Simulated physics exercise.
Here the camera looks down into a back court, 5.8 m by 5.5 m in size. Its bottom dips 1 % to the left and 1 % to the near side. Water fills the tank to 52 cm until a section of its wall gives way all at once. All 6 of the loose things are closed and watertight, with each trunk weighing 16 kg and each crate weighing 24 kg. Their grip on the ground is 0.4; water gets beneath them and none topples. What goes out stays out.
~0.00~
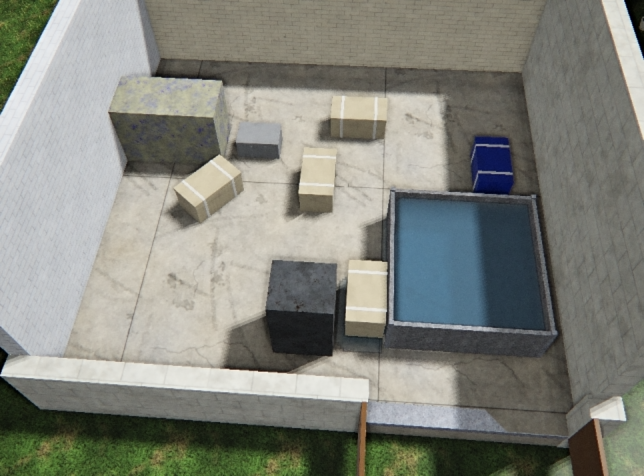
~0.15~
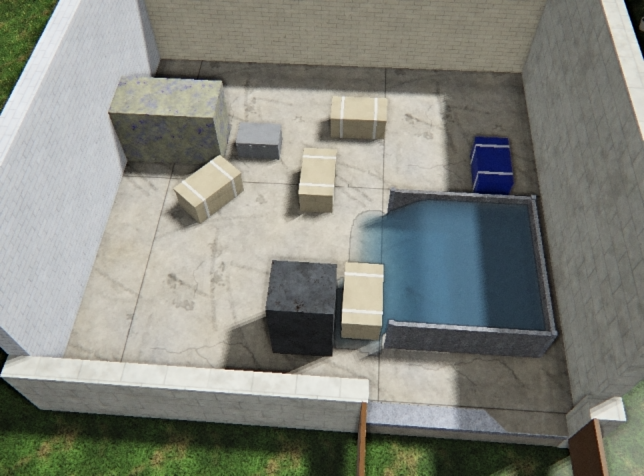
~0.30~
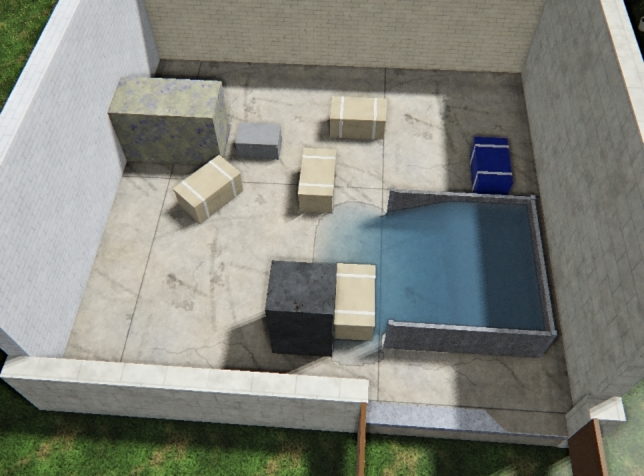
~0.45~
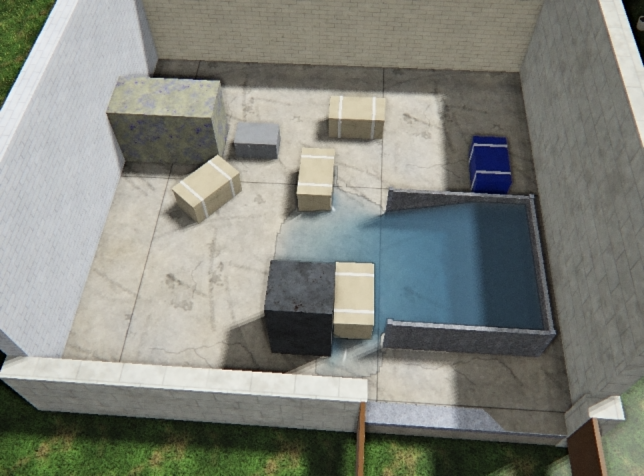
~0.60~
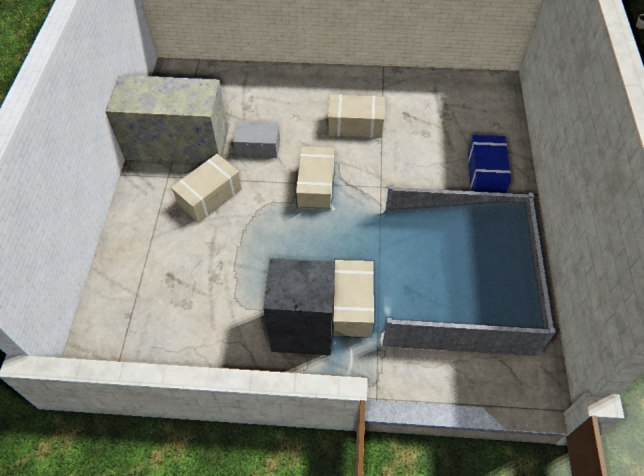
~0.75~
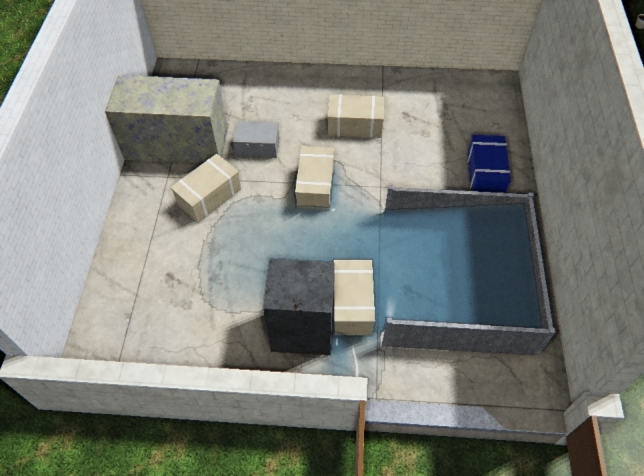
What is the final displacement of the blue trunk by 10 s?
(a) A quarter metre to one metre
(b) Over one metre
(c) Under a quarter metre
Option c: Under a quarter metre.
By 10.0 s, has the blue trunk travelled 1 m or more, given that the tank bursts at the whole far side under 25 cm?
So, for the blue trunk: It is carried a long way.
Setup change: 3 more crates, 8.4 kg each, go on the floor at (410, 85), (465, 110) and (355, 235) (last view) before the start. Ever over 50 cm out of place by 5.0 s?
First within, then within, then beyond.
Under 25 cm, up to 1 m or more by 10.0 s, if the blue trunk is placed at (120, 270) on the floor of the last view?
I'd say it lands far off.
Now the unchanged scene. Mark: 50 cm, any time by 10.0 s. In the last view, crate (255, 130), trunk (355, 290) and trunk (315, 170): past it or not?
In sequence - stayed below the line; crossed the line; crossed the line.
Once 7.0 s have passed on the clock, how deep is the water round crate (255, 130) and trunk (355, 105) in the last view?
4 and 3 cm.
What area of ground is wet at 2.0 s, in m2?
About 17 m2.
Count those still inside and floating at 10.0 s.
It comes to 1 of them.
After 2.0 s the blue trunk is near (491, 157), 0.0 m from its start, aground; 0 of 6 are out; 2 afloat.
After 4.5 s the blue trunk is near (491, 157), 0.0 m from its start, aground; 0 of 6 are out; 1 afloat.
After 7.0 s the blue trunk is near (491, 157), 0.0 m from its start, aground; 0 of 6 are out; 1 afloat.
After 10.0 s the blue trunk is near (491, 157), 0.0 m from its start, aground; 1 of 6 are out; 1 afloat.
